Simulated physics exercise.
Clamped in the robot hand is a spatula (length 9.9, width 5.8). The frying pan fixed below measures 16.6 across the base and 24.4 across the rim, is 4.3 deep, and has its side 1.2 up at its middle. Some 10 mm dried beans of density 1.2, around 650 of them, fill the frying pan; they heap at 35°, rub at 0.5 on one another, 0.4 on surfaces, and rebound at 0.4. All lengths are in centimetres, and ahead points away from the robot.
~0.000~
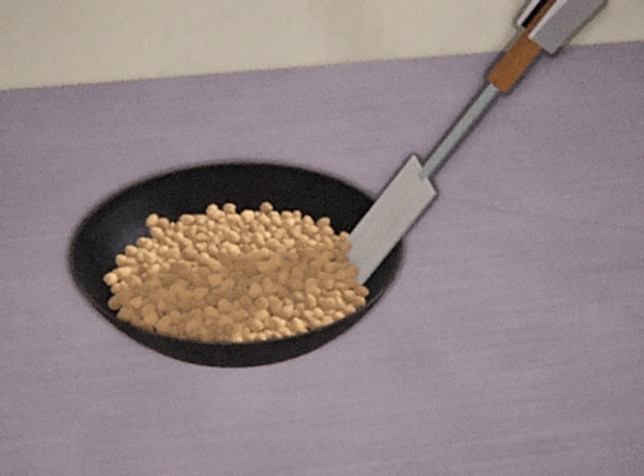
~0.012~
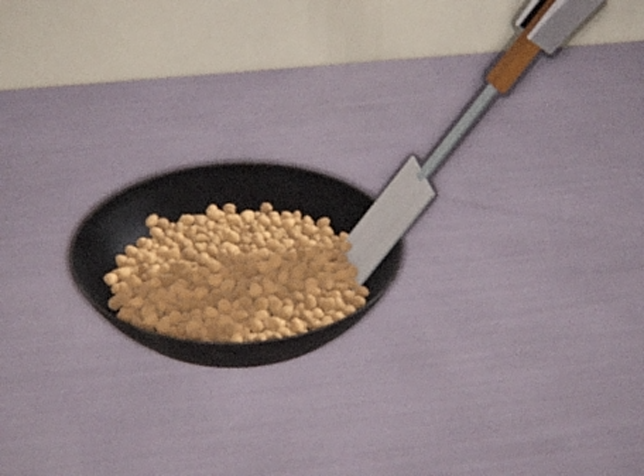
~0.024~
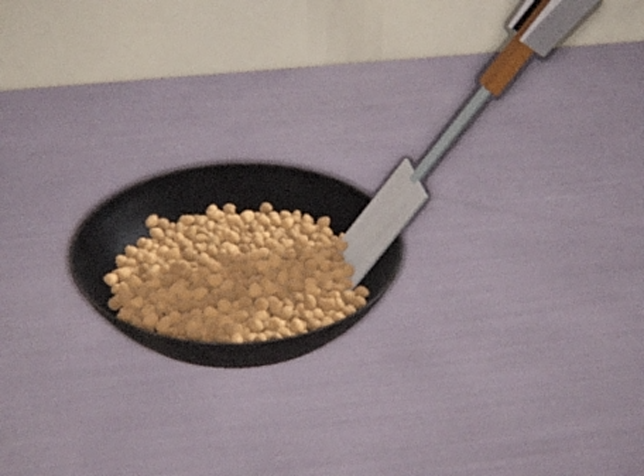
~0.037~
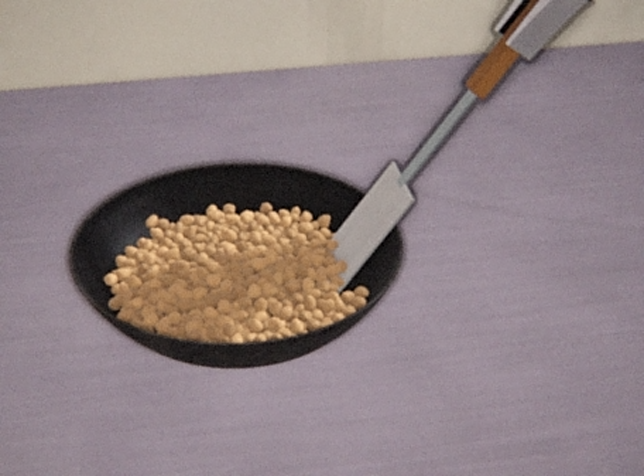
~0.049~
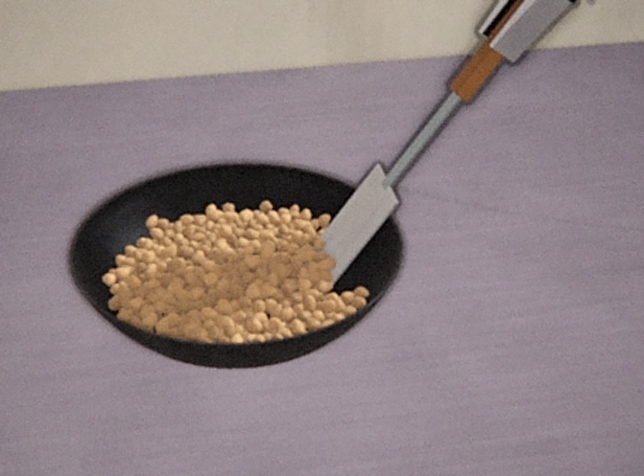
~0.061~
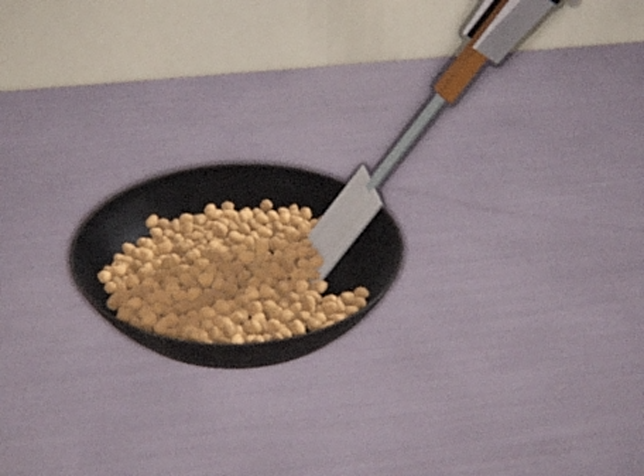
On a purple surface, a dark frying pan holds a heap of small tan, rounded pieces, while a robot hand slides a spatula leftward from the pan's right side, pushing some of them and leaving a small gap behind.
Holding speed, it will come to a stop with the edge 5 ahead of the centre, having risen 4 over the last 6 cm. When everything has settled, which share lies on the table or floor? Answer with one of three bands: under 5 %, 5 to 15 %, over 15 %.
5 to 15 %.
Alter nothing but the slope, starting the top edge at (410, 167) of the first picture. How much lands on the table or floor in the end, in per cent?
I'd estimate close to 5 per cent.
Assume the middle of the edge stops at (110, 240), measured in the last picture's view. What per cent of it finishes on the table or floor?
20 %, roughly.
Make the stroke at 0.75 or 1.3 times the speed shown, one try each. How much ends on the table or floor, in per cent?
About 5 and 10 per cent.
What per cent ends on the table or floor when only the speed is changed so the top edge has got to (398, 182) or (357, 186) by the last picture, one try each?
Around 0 per cent, then around 15 per cent.
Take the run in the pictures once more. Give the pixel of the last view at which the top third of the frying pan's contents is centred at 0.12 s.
I'd say close to (197, 266).
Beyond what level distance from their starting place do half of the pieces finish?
Some 3 cm.
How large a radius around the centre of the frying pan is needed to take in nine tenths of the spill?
Distance: Approx. 40 cm.
After 0.09 s, sloping 54°, highest piece 5 above the table; 649 in the frying pan.
After 0.12 s, sloping 54°, highest piece 6 above the table; 649 in the frying pan.
After 0.34 s, sloping 54°, highest piece 5 above the table; 599 in the frying pan, 50 on the table or floor.
After 1.39 s, sloping 54°, highest piece 5 above the table; 599 in the frying pan, 50 on the table or floor.
At rest, 599 in the frying pan, 50 on the table or floor. That is 8 % on the table or floor.
